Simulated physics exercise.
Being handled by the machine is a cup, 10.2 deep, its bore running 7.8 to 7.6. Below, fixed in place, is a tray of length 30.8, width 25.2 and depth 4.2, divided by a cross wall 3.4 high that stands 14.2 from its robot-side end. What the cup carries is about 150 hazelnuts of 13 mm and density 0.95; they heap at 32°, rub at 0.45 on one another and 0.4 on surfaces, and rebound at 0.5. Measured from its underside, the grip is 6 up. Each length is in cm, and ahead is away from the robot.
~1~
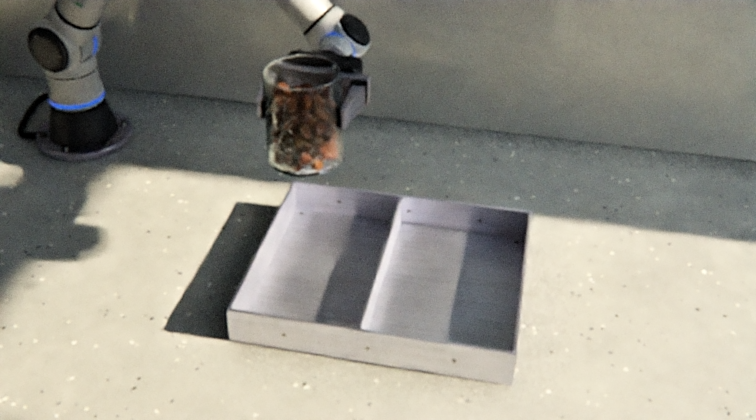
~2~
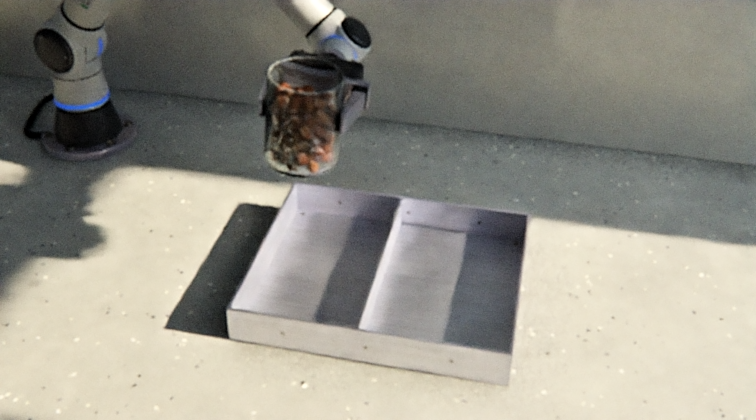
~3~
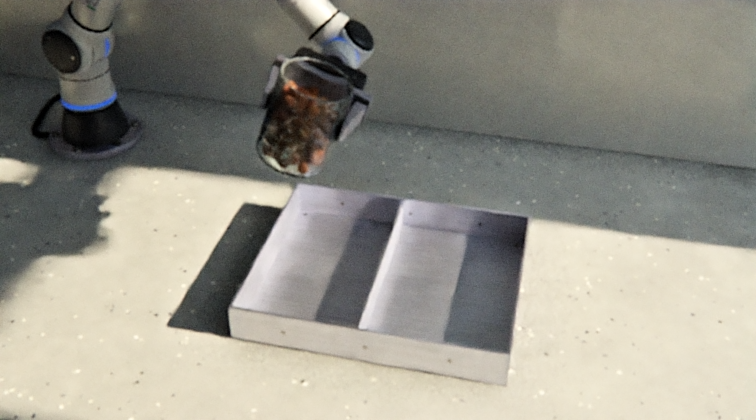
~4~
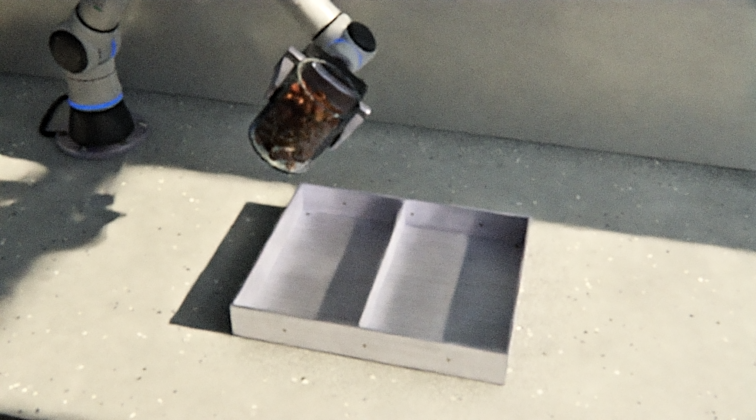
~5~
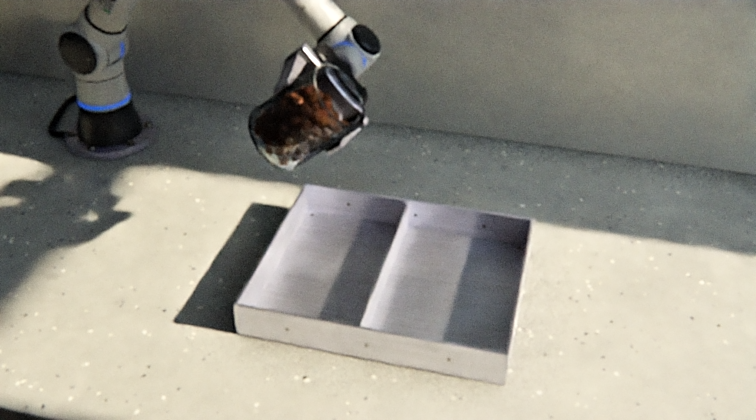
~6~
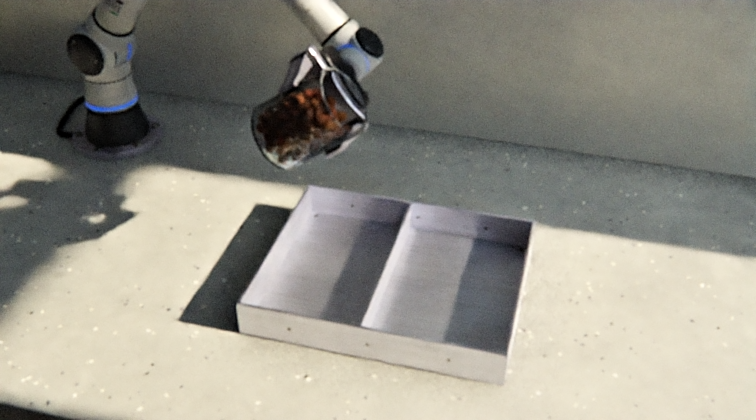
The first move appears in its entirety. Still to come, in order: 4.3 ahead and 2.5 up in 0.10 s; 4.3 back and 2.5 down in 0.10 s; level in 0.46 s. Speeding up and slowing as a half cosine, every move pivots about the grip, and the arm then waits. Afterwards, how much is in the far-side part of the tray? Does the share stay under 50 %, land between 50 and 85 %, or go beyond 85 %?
It stays under 50 %.
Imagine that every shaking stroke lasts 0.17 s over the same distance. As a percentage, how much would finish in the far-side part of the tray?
Estimate: Near 0 per cent.
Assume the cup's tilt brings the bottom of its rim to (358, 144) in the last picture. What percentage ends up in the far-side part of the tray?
Roughly 70 percent, give or take.
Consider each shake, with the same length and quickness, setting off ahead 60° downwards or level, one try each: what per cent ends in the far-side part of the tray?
Estimates, in order: 0 % then 10 %.
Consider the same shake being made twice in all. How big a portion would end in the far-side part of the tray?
Near 40 per cent.
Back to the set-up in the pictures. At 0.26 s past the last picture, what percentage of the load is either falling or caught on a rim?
Logged share: Close to 32 per cent.
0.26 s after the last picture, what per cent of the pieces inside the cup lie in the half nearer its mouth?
Estimate: Around 50 %.
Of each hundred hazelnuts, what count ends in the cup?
65 %.
Then, 0.26 s later, tilted 52° forward, highest piece 25 above the table; 105 in the cup, 49 in flight or on a rim.
Then, 0.53 s later, tilted 10° forward, highest piece 26 above the table; 100 in the cup, 46 in the far-side part, 5 in the robot-side part, 3 in flight or on a rim.
Then, 0.86 s later, level, highest piece 25 above the table; 100 in the cup, 47 in the far-side part, 5 in the robot-side part, 2 on the table or floor.
Then, 1.91 s later, level, highest piece 25 above the table; 100 in the cup, 47 in the far-side part, 5 in the robot-side part, 2 on the table or floor.
At rest, 100 in the cup, 47 in the far-side part, 5 in the robot-side part, 2 on the table or floor. That is 31 % in the far-side part of the tray.
